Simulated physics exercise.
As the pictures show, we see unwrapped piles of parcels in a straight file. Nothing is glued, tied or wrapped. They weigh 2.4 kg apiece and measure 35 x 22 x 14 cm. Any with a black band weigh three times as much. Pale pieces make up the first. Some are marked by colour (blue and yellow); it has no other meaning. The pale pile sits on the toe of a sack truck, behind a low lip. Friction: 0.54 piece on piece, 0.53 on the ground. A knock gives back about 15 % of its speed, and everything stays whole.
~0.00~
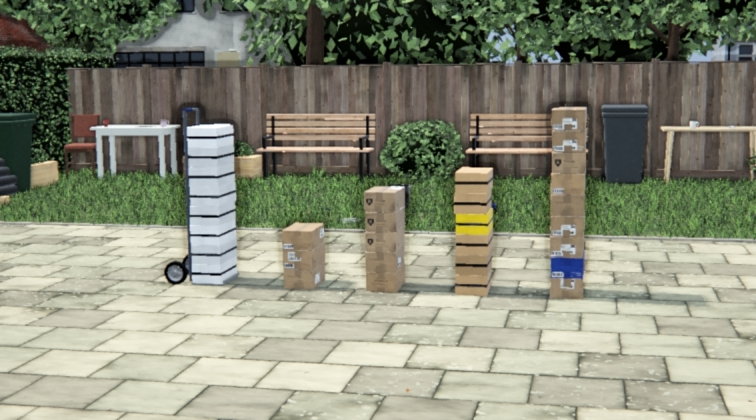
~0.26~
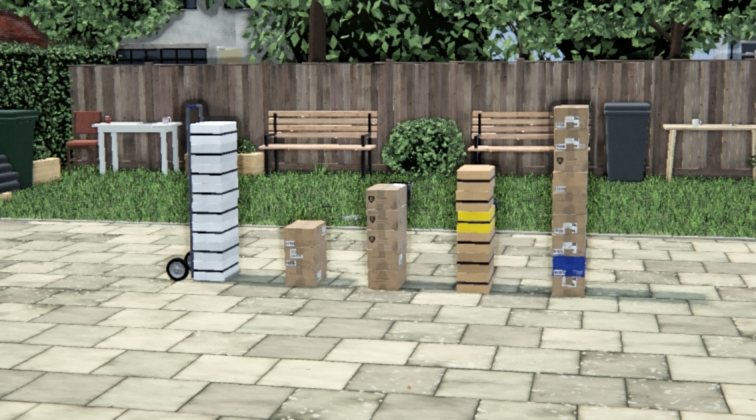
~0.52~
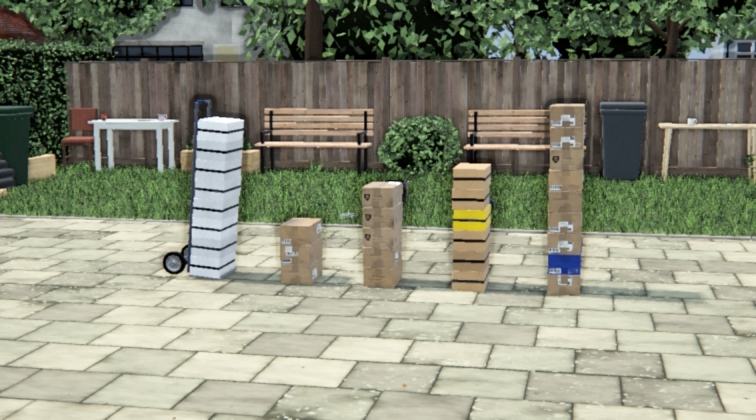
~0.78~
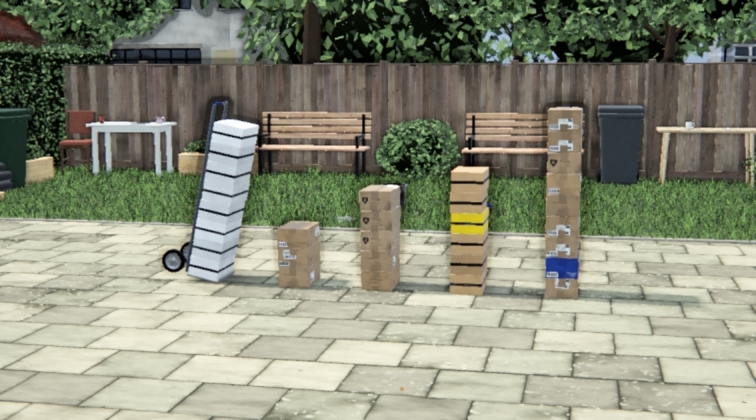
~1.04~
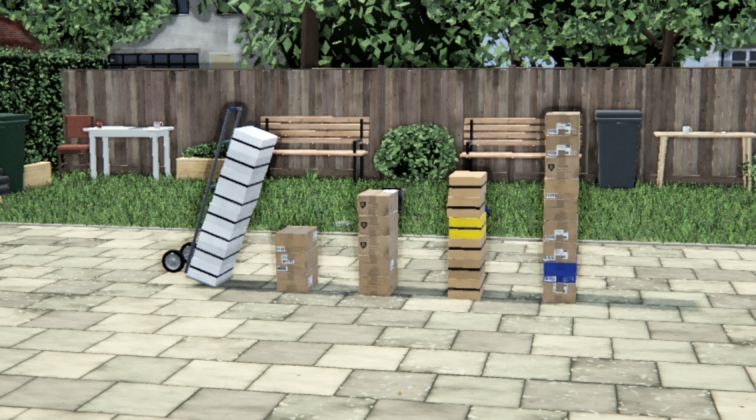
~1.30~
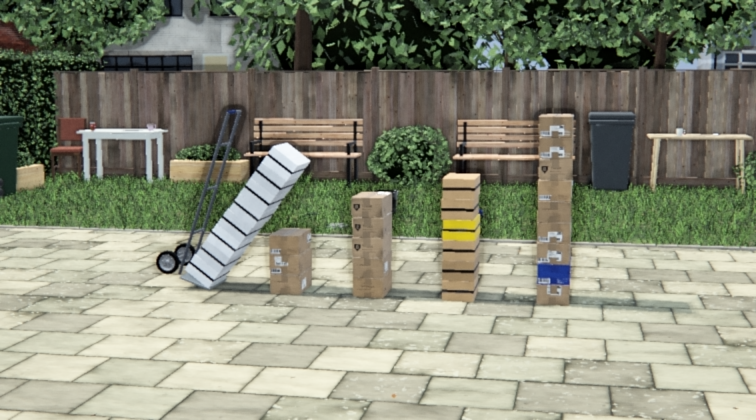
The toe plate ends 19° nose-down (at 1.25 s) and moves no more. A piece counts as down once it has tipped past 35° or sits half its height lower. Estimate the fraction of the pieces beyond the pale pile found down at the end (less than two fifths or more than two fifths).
Ending down: Under two fifths.
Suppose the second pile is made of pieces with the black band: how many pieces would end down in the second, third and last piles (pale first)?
Then second 0, third 3, last 0.
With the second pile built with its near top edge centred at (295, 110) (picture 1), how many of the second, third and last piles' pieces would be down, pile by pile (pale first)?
In that case second 8, third 4, last 9.
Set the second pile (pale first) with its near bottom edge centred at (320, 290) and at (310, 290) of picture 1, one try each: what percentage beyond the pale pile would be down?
First 20, then 10 per cent.
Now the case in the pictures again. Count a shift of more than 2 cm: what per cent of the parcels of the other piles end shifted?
It is 30 per cent.
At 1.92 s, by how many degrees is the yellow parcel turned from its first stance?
About 0°.
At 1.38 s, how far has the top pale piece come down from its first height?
Some 25 cm lower.
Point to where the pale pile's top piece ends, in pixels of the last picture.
Around (368, 237).
By 1.38 s, 8 of the pale pile down; none of the 23 other parcels down.
By 1.54 s, 8 of the pale pile down; none of the 23 other parcels down, 2 disturbed.
By 1.70 s, 8 of the pale pile down; none of the 23 other parcels down, 8 disturbed.
By 1.92 s, 8 of the pale pile down; 3 of the 23 other parcels down.
When it is over (2.6 s), 8 of the pale pile down; 3 of the 23 other parcels down; yellow parcel unmoved; blue parcel unmoved. That is 13 per cent. In pixels of the last frame, middles, yellow parcel near (463, 227), blue parcel near (554, 270).
